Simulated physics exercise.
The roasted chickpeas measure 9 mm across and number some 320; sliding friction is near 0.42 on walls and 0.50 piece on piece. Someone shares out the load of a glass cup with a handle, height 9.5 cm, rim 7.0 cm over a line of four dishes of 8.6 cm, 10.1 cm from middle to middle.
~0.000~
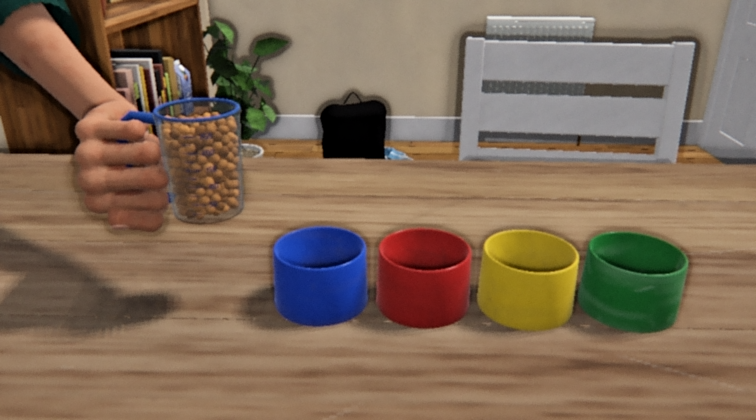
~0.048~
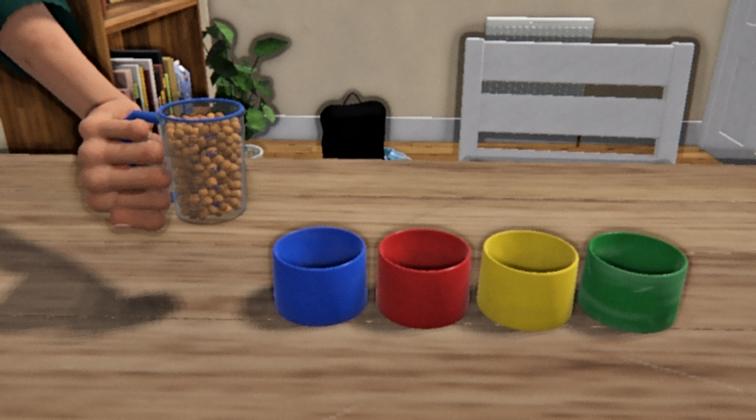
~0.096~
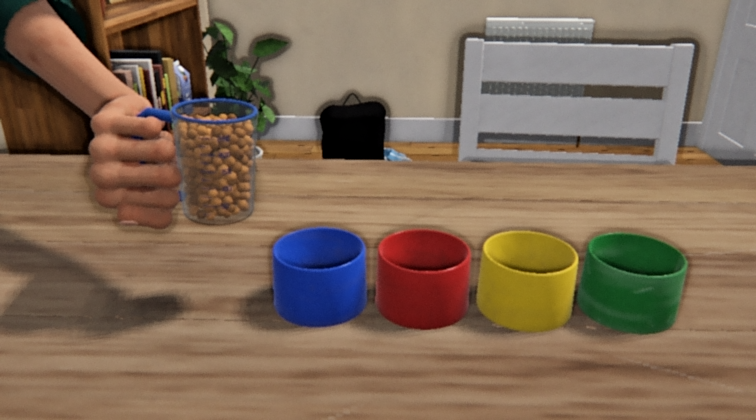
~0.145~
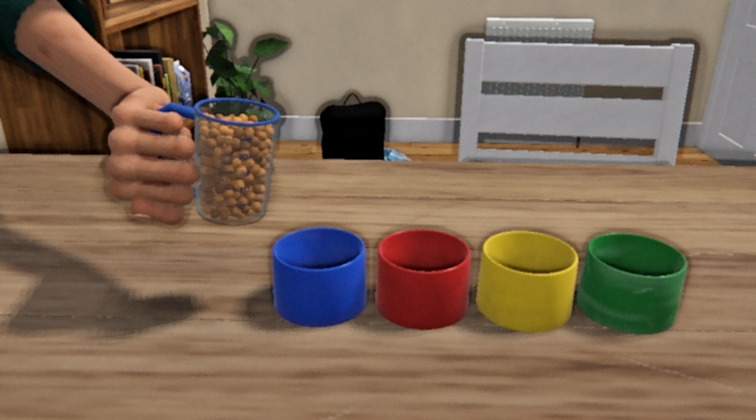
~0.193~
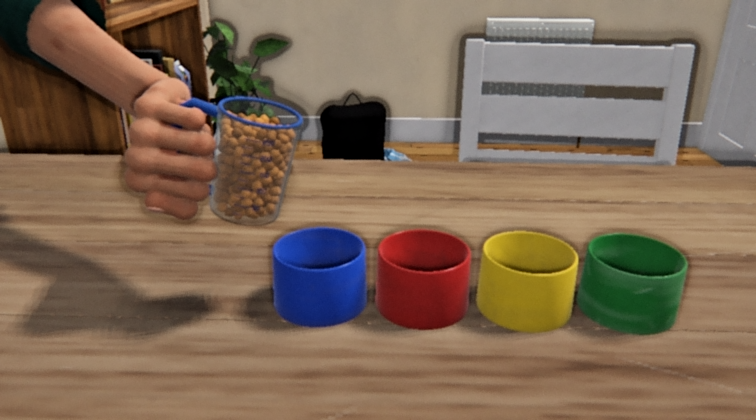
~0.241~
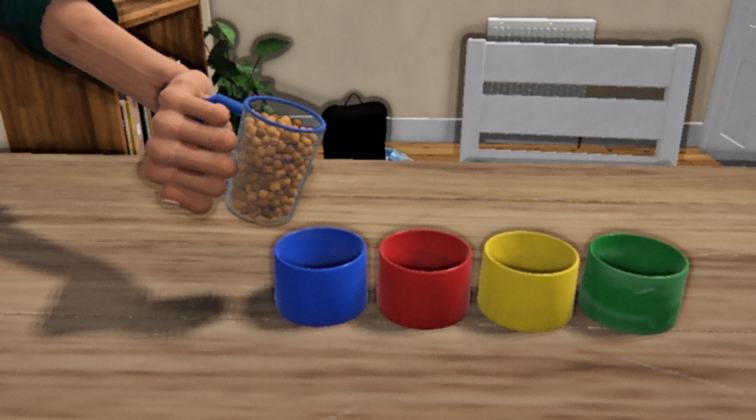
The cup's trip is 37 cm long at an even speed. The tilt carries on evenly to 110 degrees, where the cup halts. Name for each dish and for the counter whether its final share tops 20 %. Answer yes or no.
Red no, blue no, green yes, yellow no, counter yes.
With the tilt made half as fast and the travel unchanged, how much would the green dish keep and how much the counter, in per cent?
Then: Green 90, counter 10.
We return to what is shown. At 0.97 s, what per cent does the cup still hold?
Some 95 per cent of the load.
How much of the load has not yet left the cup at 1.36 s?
About 30 per cent.
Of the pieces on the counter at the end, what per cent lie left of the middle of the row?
Some 0 per cent.
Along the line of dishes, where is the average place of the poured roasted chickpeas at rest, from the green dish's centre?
About 4 cm to its right.
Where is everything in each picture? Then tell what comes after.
In the first frame, cup at (203, 161), tilt 0 degrees, lip at (237, 110), moved 0.0 cm; middle of the pieces at (208, 168); blue dish at (320, 247); red dish at (425, 249); yellow dish at (531, 251); green dish at (637, 253).
In the second frame, cup at (207, 161), tilt 1 degrees, lip at (241, 111), moved 0.3 cm; middle of the pieces at (211, 168).
In the third frame, cup at (217, 162), tilt 4 degrees, lip at (255, 114), moved 1.3 cm; middle of the pieces at (221, 169).
In the fourth frame, cup at (234, 162), tilt 9 degrees, lip at (278, 118), moved 2.9 cm; middle of the pieces at (238, 169).
In the fifth frame, cup at (253, 162), tilt 13 degrees, lip at (300, 122), moved 4.5 cm; middle of the pieces at (255, 170).
In the sixth frame, cup at (272, 163), tilt 18 degrees, lip at (324, 127), moved 6.2 cm; middle of the pieces at (274, 170); blue dish at (320, 248); red dish at (425, 250); yellow dish at (531, 253); green dish at (638, 255). The cup turns about 100 degrees a second and travels 34 cm a second.
After 0.68 s, tilt 63 degrees; cup holds 100 %.
After 0.97 s, tilt 92 degrees; cup holds 95 %.
After 1.36 s, tilt 110 degrees; cup holds 30 %, green 45 %.
At rest (2.6 s), red 0 %, blue 0 %, green 70 %, yellow 0 %, counter 30 %.
